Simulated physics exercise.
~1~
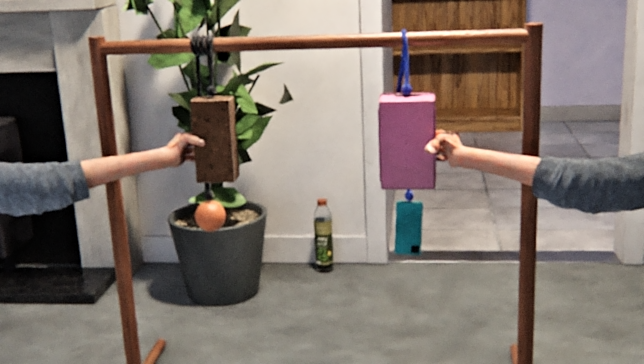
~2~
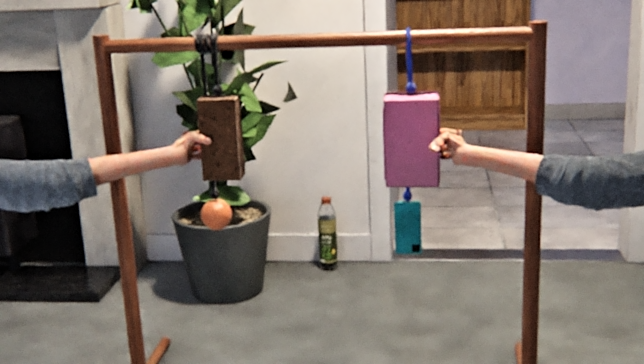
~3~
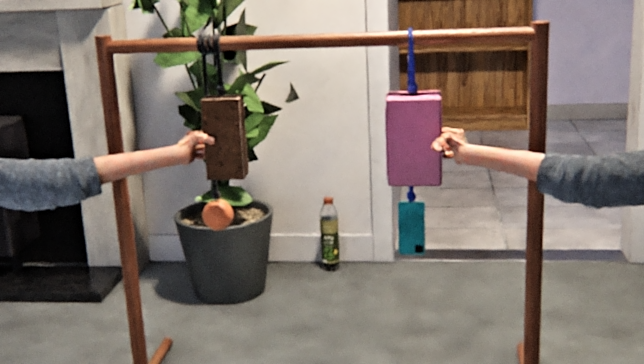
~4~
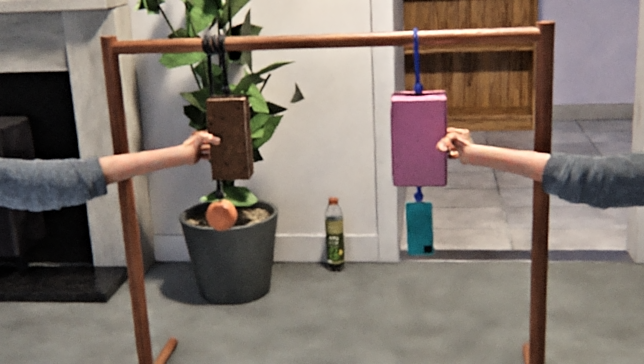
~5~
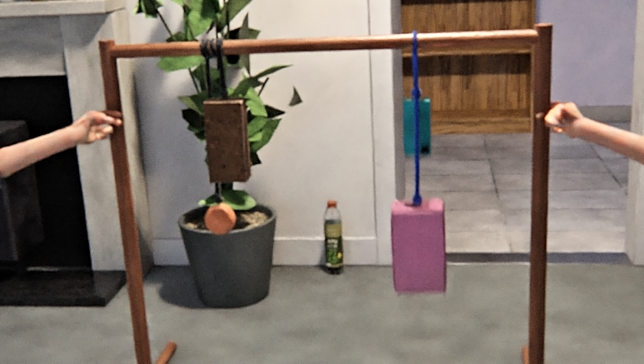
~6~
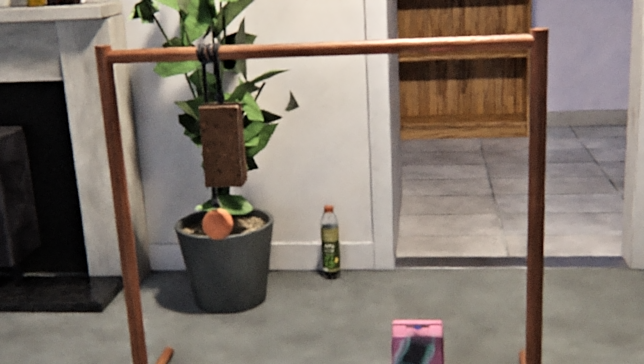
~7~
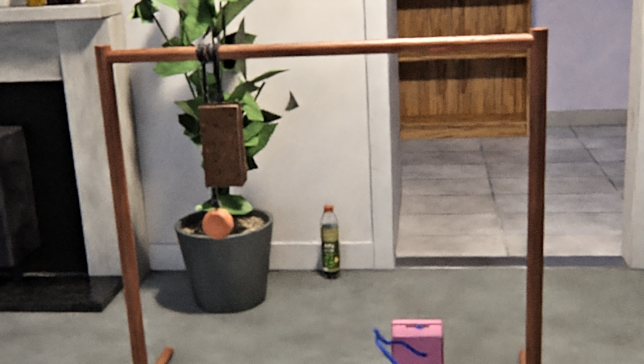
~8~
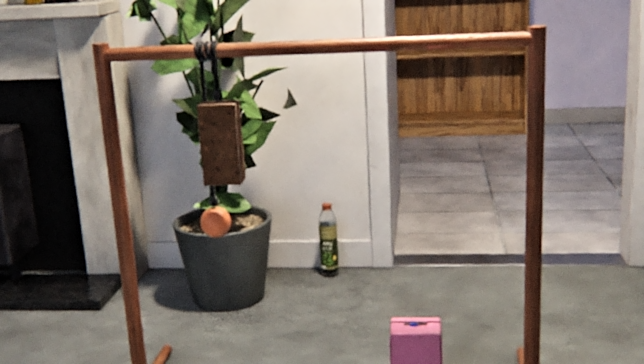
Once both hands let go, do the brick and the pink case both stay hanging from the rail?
No, only the brick stays hanging. The pink case drops and ends up on the floor.
